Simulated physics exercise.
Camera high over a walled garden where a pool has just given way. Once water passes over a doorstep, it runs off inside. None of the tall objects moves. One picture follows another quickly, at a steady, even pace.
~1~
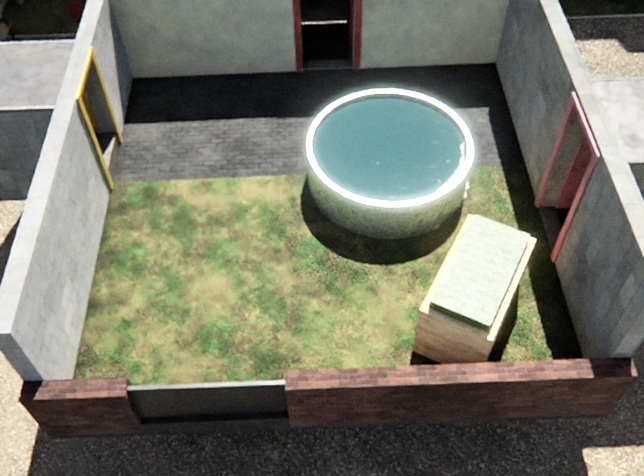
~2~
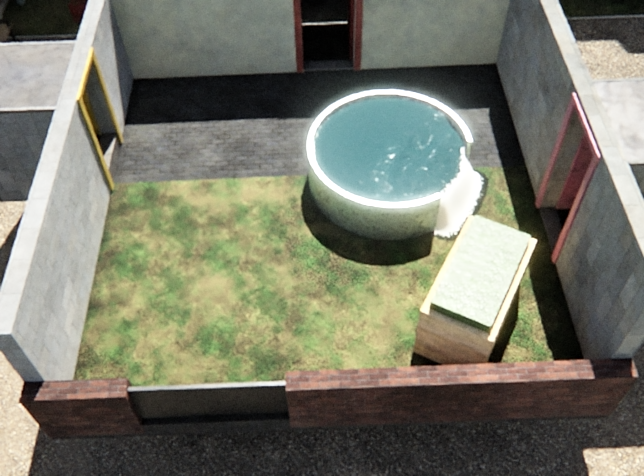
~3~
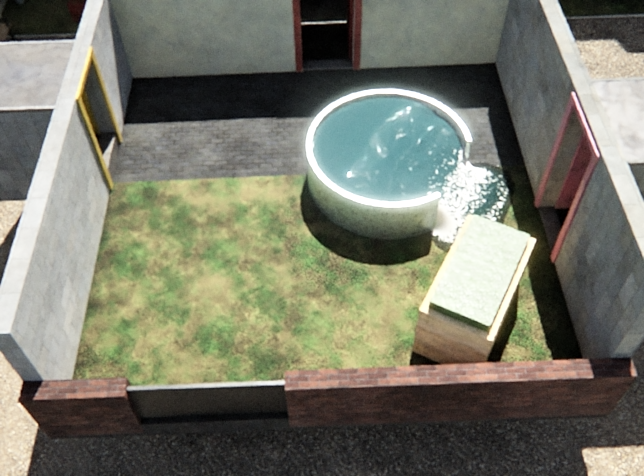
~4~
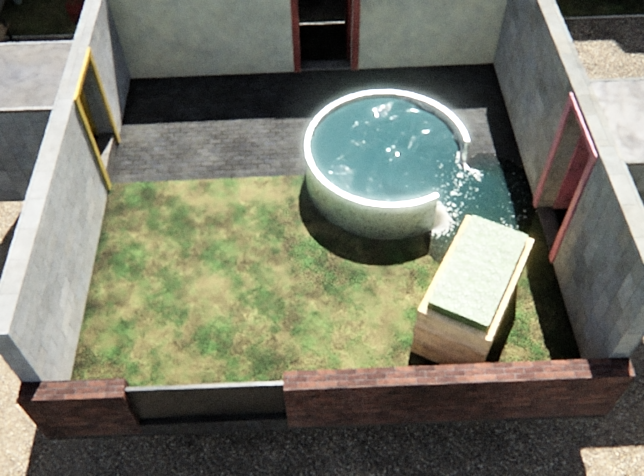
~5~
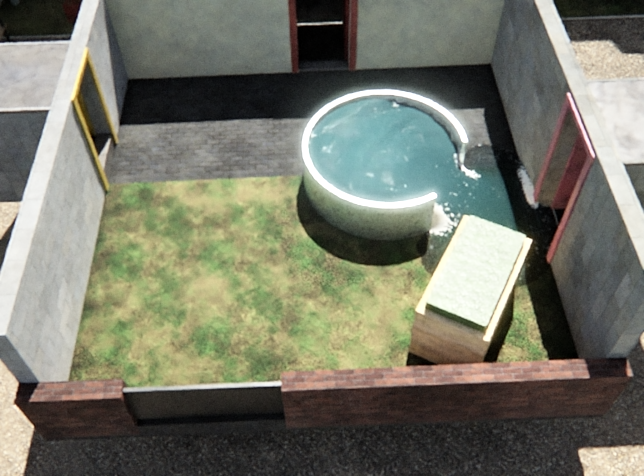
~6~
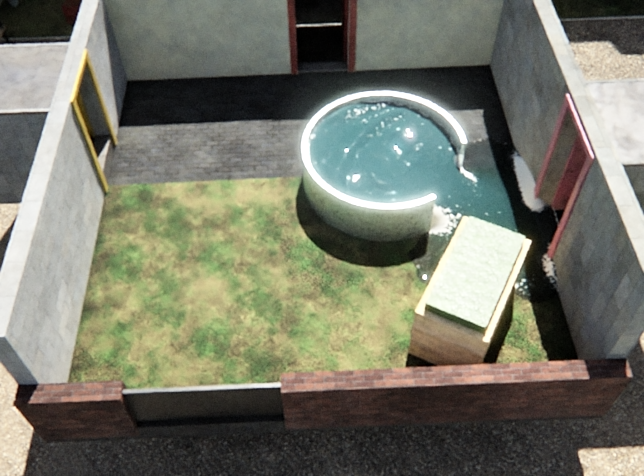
A walled garden with patchy green grass and a dark paved strip at the back is seen from high above. A round, pale-rimmed pool of blue-green water stands right of centre, near a wooden box with a pale green top, a yellow-framed opening left and a red-framed one right. Water bursts through the pool's right side, foams outward, and spreads along the right wall and around the box.
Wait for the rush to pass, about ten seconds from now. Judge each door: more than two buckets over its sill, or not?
The yellow door will be within bounds; the red door will be within bounds; the pink door will be over the limit.
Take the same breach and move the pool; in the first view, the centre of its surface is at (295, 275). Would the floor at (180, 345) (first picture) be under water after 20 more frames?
Soaked.
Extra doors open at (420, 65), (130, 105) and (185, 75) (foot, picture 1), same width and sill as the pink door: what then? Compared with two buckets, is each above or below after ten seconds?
The first clears the line, the next misses the line, the last misses the line.
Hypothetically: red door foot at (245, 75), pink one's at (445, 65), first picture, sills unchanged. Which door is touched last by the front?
My answer is the yellow-painted one.
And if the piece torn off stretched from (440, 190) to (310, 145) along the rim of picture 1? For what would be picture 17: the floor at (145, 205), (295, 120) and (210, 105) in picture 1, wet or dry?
Point one reached; point two not reached; point three not reached.
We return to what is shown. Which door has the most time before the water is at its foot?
Answer: The one in yellow.
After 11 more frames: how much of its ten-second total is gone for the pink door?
I make it 35 per cent.
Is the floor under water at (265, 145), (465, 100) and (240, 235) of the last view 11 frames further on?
First spot not wet, second soaked, third not wet.
A moment on, water covers 15 % of the floor; the yellow door not reached, the red door not reached, the pink door far over two buckets in.
Next, water covers 25 % of the floor; the yellow door not reached, the red door not reached, the pink door far over two buckets in.
Then, water covers 35 % of the floor; the yellow door not reached, the red door not reached, the pink door far over two buckets in.
Later, water covers 60 % of the floor; the yellow door not reached, the red door wet at the sill, nothing in, the pink door far over two buckets in.
In the end, water covers 90 % of the floor; the yellow door wet at the sill, nothing in, the red door wet at the sill, nothing in, the pink door far over two buckets in.
